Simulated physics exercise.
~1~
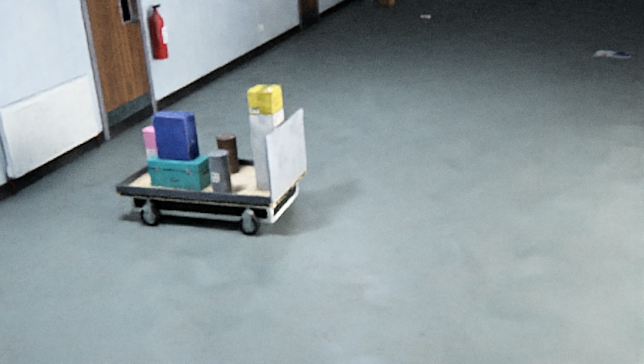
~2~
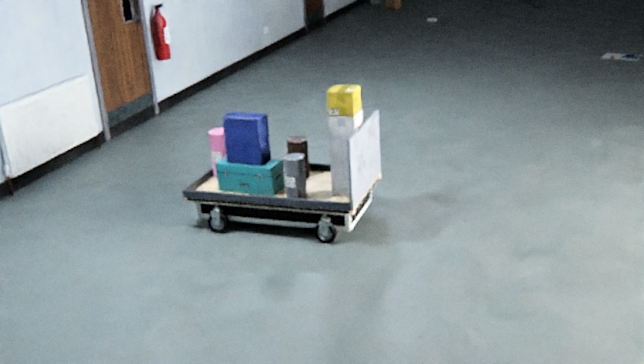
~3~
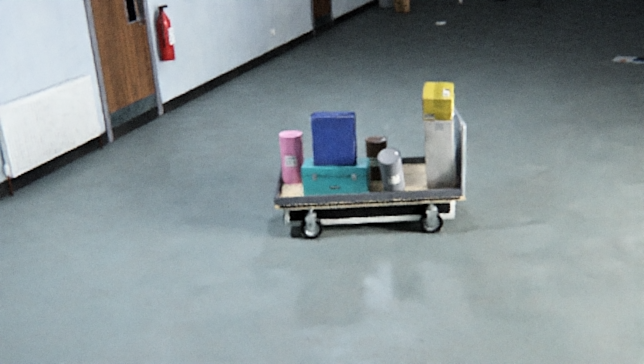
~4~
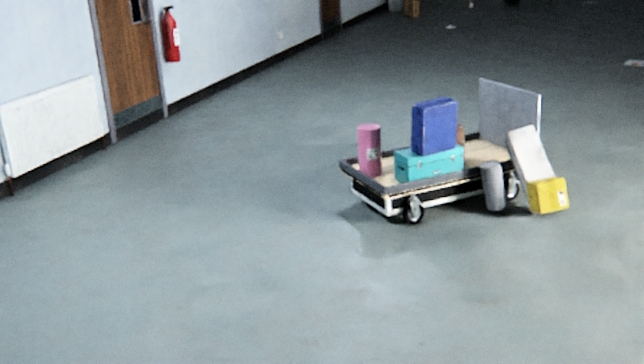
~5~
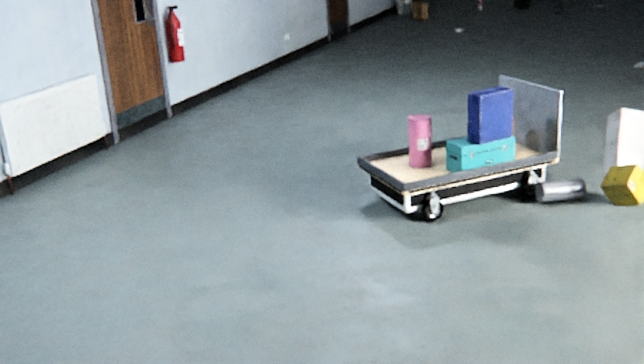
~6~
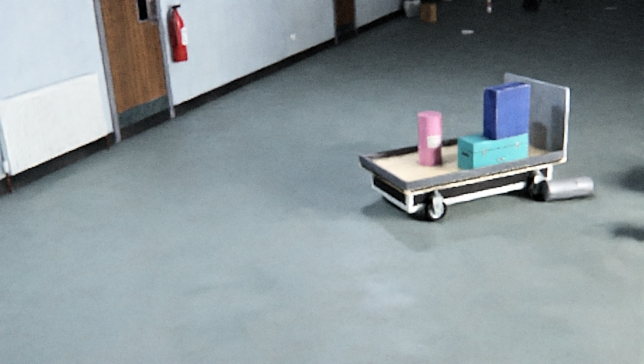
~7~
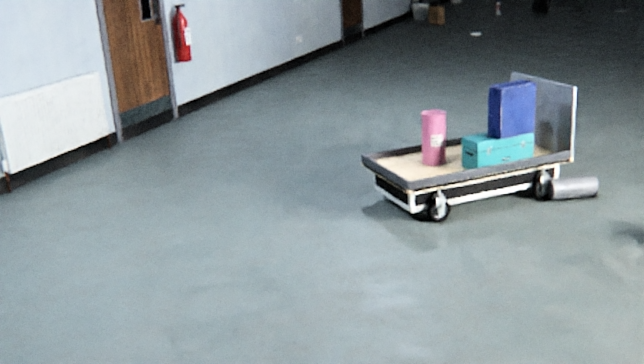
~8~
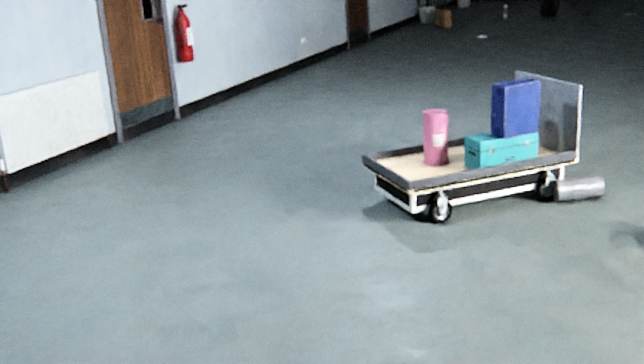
A flat cart with a tall board at its right end rolls rightward across the grey floor of a corridor, seen from slightly above, with a wooden door and red extinguisher at left. It carries a pink canister and a blue box on a turquoise toolbox at left, brown and grey canisters near the middle, and a yellow parcel on a white box by the board. As the cart swings away from the viewer, the white box and grey canister lean, then tumble off the near side with the parcel. The box and parcel travel out of view at right. The cart stops with the pink canister, toolbox and blue box still aboard, the grey canister lying beside it.
